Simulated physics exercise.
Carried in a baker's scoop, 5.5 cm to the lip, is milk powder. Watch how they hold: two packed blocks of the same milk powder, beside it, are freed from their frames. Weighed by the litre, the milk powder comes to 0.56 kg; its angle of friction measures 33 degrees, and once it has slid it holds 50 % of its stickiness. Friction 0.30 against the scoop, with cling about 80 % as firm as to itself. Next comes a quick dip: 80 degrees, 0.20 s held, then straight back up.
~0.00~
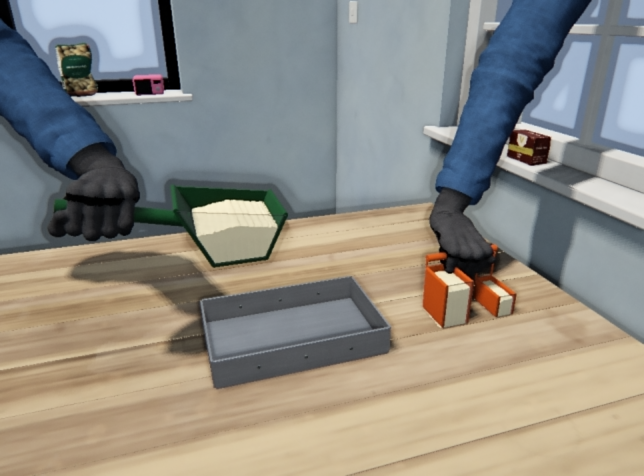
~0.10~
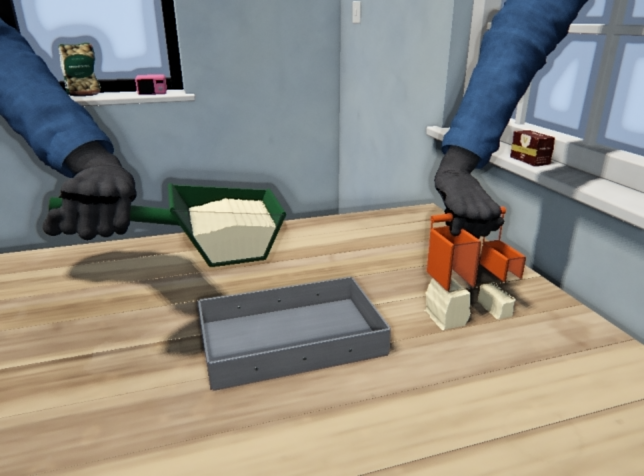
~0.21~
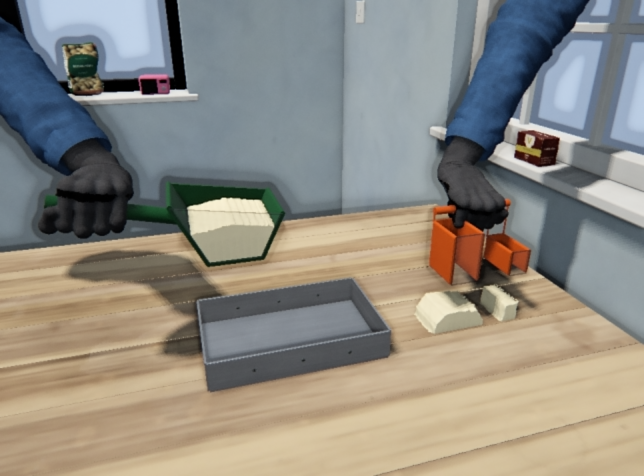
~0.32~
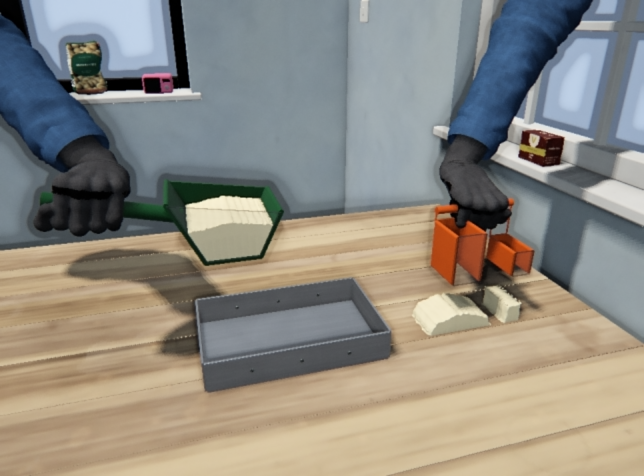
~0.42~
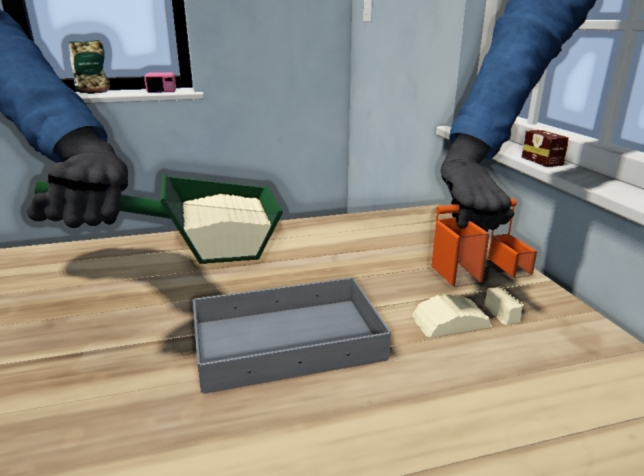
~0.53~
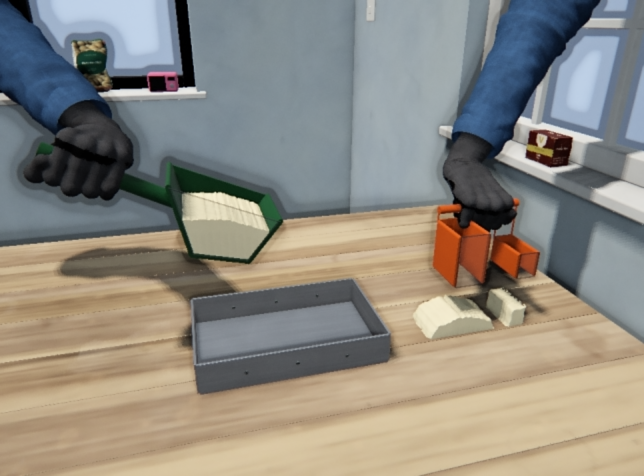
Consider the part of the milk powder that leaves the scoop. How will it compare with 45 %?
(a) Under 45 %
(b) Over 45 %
(b) Over 45 %.
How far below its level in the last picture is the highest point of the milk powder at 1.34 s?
I'd put it at close to 0.5 cm.
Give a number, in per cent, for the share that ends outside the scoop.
55 per cent.
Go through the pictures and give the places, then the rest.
The first frame shows lip at (284, 214), tilt 0 degrees; crest of the milk powder at (229, 227); block heights 6.6 cm, 3.2 cm (left to right).
The second frame shows lip at (282, 213), tilt 0 degrees; crest of the milk powder at (227, 227); block heights 6.0 cm, 3.2 cm (left to right).
The third frame shows lip at (280, 213), tilt 0 degrees; crest of the milk powder at (224, 226); block heights 3.4 cm, 3.2 cm (left to right).
The fourth frame shows lip at (279, 211), tilt 0 degrees; crest of the milk powder at (222, 224); block heights 3.2 cm, 3.1 cm (left to right).
The fifth frame shows lip at (278, 212), tilt 3 degrees; crest of the milk powder at (219, 222); block heights 3.2 cm, 3.1 cm (left to right).
The sixth frame shows lip at (279, 220), tilt 14 degrees; crest of the milk powder at (189, 220); block heights 3.2 cm, 3.1 cm (left to right).
After 0.90 s, the scoop is at 65 degrees and 0 % has left it.
After 1.34 s, the scoop is at 79 degrees and 53 % has left it.
After 1.78 s, the scoop is at 23 degrees and 57 % has left it.
After 2.23 s, the scoop is at 0 degrees and 57 % has left it.
After 2.33 s, the scoop is at 0 degrees and 57 % has left it.
